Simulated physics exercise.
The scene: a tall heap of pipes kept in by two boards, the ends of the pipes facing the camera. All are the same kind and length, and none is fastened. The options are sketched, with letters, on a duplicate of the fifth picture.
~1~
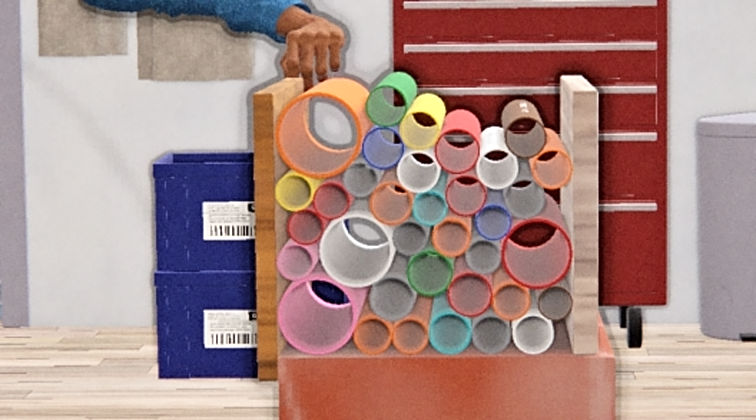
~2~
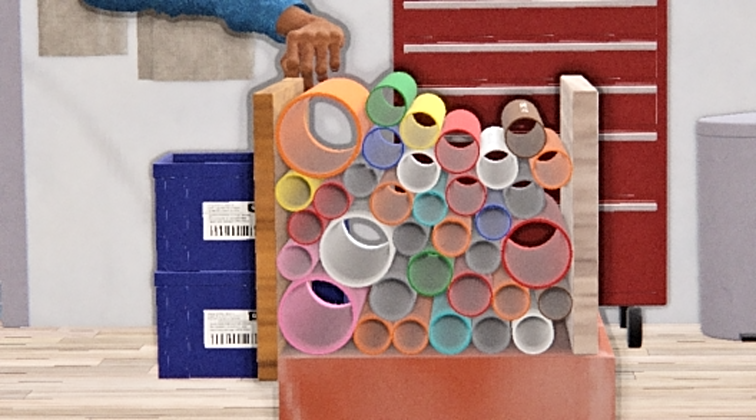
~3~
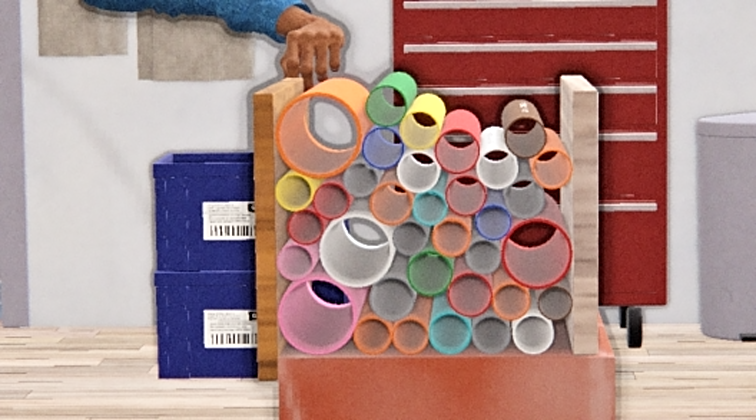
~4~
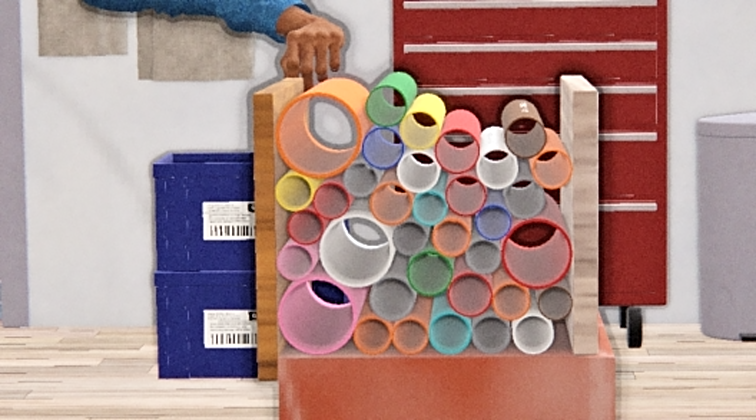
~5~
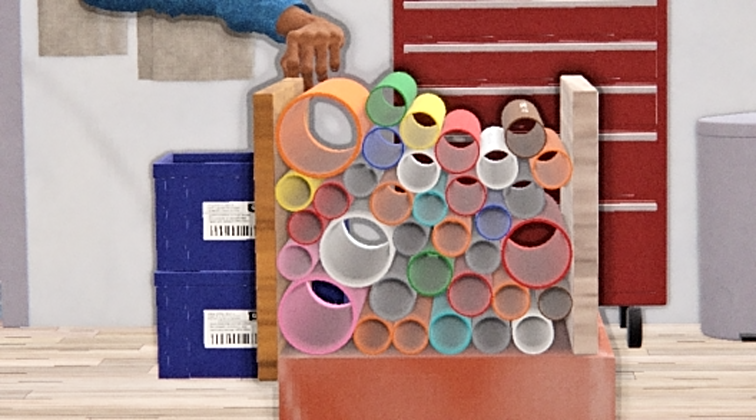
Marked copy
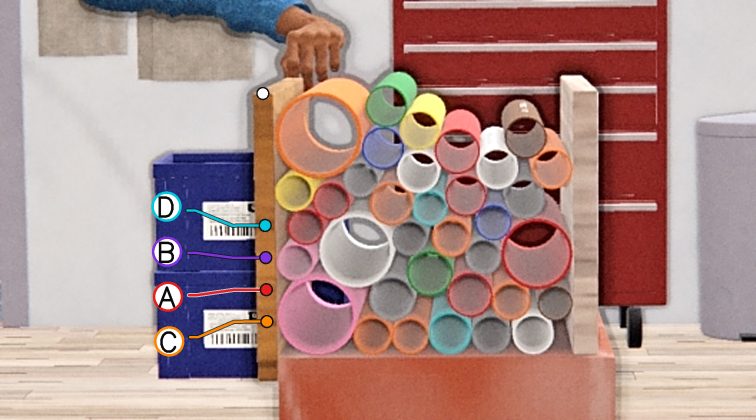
In a workshop, a hand rests by a still heap of colourful pipes between boards.
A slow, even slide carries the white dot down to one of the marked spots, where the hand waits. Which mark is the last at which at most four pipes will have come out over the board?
D is the limit.
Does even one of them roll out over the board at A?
At A: Yes.
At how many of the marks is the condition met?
One of them.
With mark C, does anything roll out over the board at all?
At C: Yes.
On the marked copy, A at (266, 289); B at (266, 258); C at (267, 322); D at (265, 226); the white dot at (263, 93).
Taking D. A third of the way, top of the board (275, 157).
Two thirds of the way, top of the board (276, 225).
When it is over, top of the board (276, 225), three out over the board.
As for the rest, A five out over the board; B five out over the board; C more than four out over the board.
